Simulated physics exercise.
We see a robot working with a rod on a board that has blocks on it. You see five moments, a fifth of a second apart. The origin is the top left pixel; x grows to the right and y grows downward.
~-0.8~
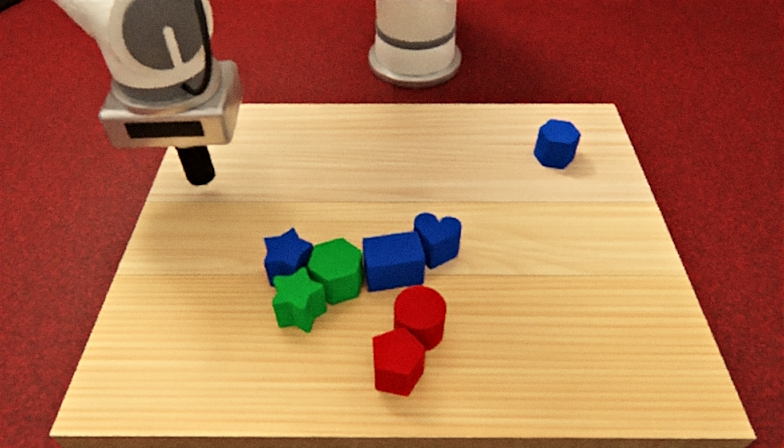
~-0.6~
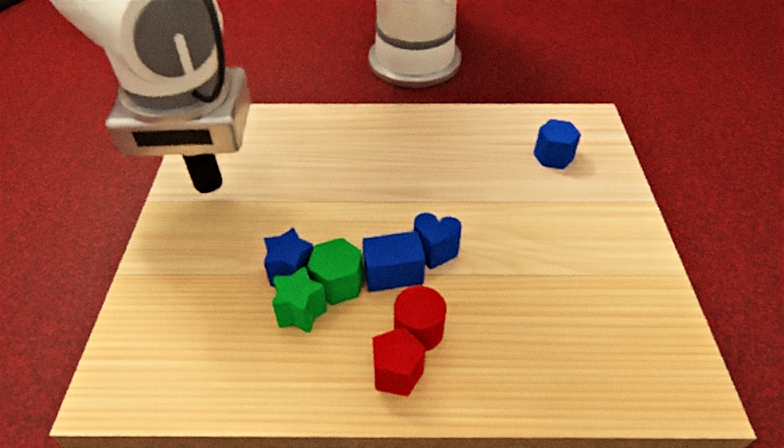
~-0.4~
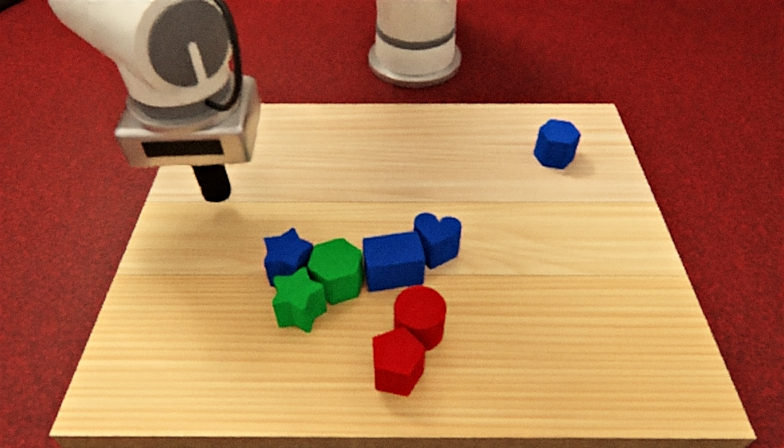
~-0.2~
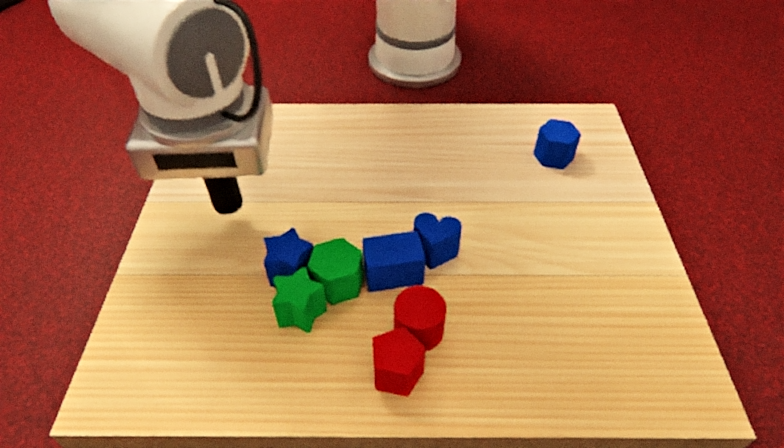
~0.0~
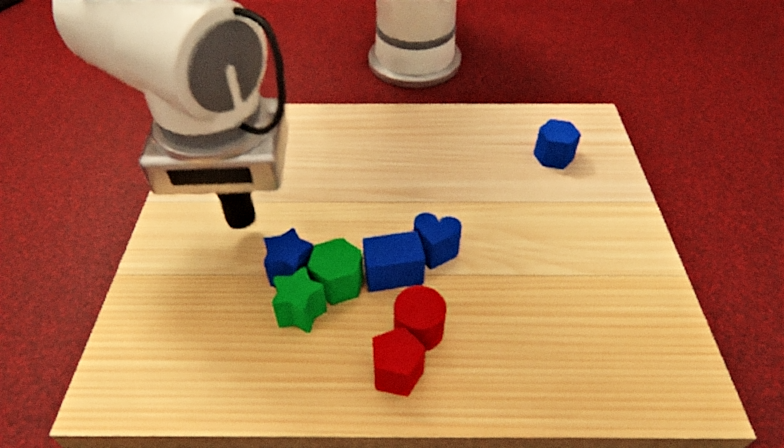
A robot arm with a black rod moving right and nearer across a wooden board, while the blue, green and red blocks stay still.
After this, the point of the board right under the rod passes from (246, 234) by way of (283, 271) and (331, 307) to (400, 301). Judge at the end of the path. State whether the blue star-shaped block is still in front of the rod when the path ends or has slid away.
Shed along the way.
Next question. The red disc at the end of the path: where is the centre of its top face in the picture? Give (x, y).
The red disc ends near (518, 343).
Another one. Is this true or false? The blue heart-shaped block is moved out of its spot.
True
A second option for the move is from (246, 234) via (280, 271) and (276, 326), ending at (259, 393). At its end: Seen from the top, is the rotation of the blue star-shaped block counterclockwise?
That would be a yes.
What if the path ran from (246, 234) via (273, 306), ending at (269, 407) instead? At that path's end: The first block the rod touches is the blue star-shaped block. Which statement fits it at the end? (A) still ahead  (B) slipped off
B.
The first path, step by step. One third of the way, rod at (280, 258); blue star-shaped block at (302, 265), turned 25° anticlockwise; green star-shaped block at (307, 302), turned 15° clockwise; green hexagon at (349, 266); blue heart-shaped block at (441, 225).
Two thirds of the way, rod at (330, 294); blue star-shaped block at (355, 303), turned 25° anticlockwise; green star-shaped block at (352, 352), turned 45° clockwise; green hexagon at (405, 306); red disc at (459, 322); blue heart-shaped block at (443, 223).
At the end, rod at (400, 288); blue star-shaped block at (415, 306); green star-shaped block at (359, 359), turned 70° clockwise; green hexagon at (461, 328), turned 25° clockwise; red disc at (518, 343); blue heart-shaped block at (449, 216), turned 20° anticlockwise.
